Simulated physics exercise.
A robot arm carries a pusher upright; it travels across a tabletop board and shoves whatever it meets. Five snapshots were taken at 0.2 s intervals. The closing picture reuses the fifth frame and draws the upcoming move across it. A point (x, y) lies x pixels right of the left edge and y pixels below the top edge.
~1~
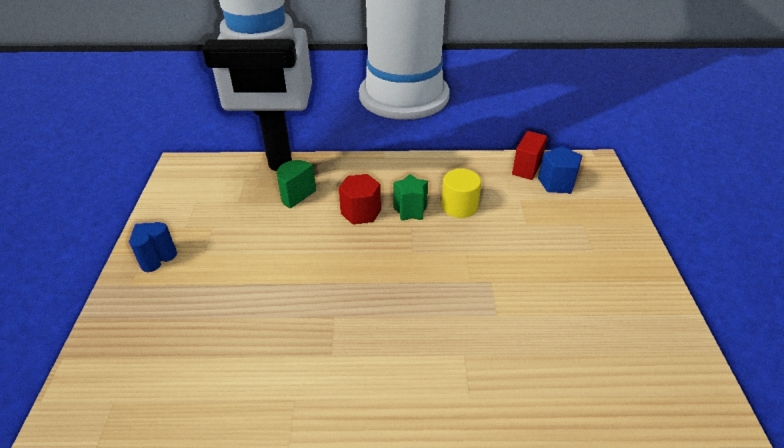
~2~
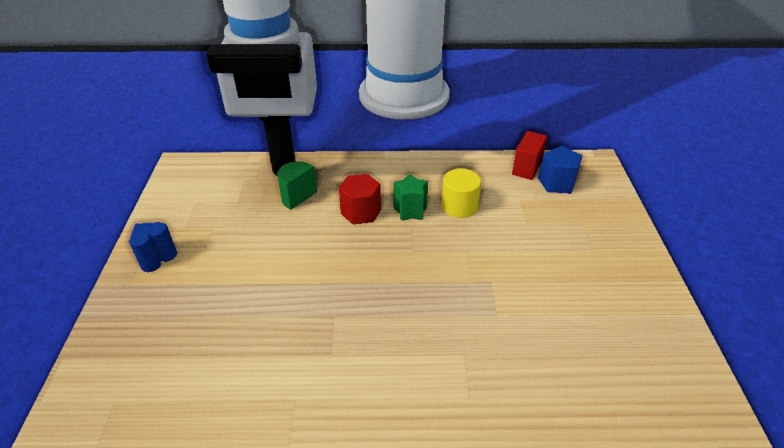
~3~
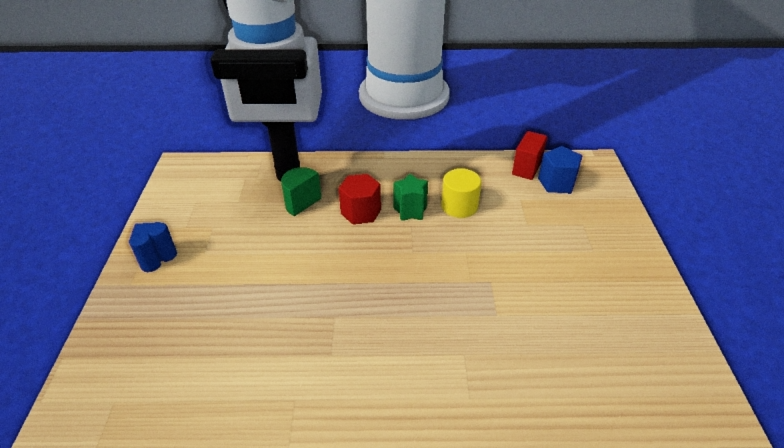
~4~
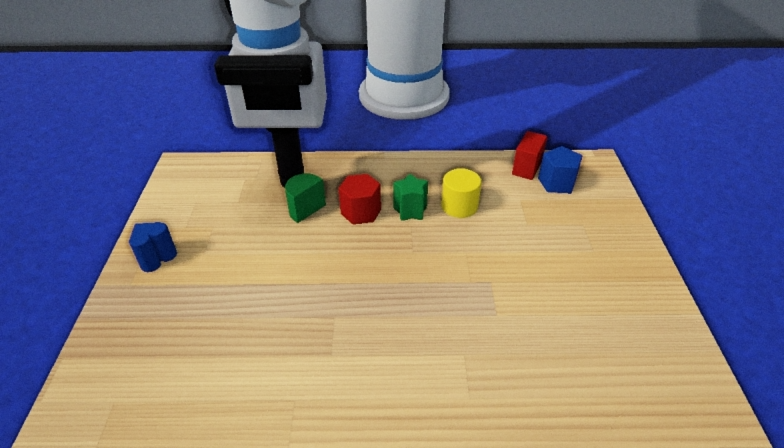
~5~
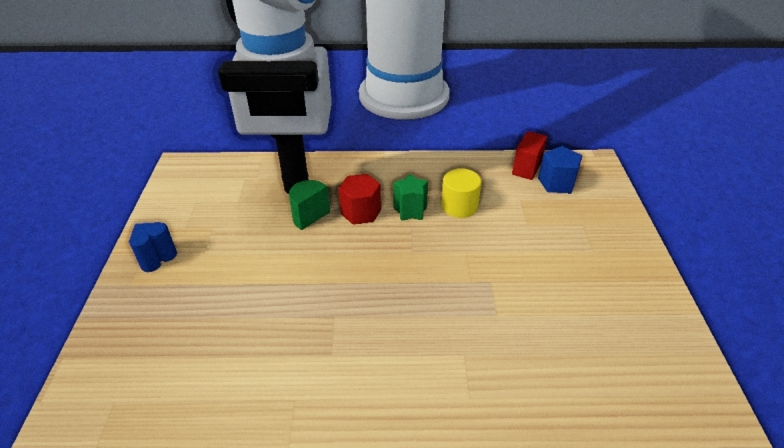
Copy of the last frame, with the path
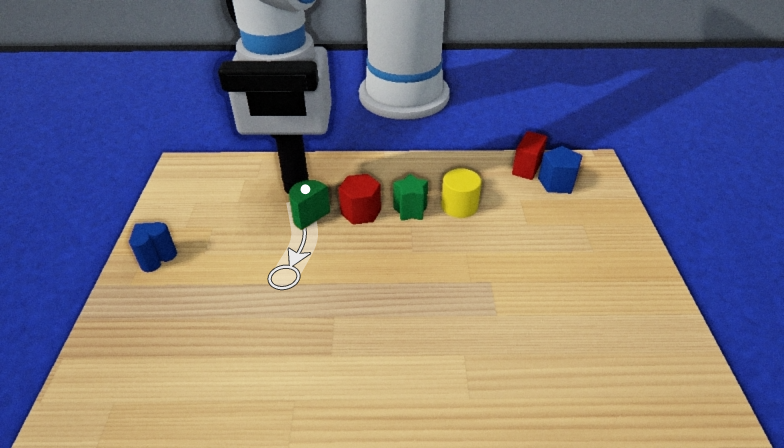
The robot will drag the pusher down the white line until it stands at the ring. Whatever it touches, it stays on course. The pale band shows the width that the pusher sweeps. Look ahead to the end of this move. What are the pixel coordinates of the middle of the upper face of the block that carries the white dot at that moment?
Close to (327, 223).
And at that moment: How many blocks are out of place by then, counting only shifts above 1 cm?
One block shifts.
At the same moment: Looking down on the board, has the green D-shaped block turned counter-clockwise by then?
I believe so.
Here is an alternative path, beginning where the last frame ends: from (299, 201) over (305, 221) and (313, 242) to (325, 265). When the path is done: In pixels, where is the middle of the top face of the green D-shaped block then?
At pixel (351, 247).
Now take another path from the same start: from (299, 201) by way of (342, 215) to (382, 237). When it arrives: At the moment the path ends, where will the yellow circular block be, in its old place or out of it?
It is left in place.
The line goes from (299, 201) via (304, 224) and (300, 249), ending at (284, 277); the dot is on the green D-shaped block.
The first path, step by step. One third of the way, pusher (302, 212); green D-shaped block (317, 211), turned 25° anticlockwise.
Two thirds of the way, pusher (298, 238); green D-shaped block (327, 223), turned 55° anticlockwise.
At the end, pusher (282, 265); green D-shaped block (327, 223), turned 55° anticlockwise; red hexagonal block unmoved.
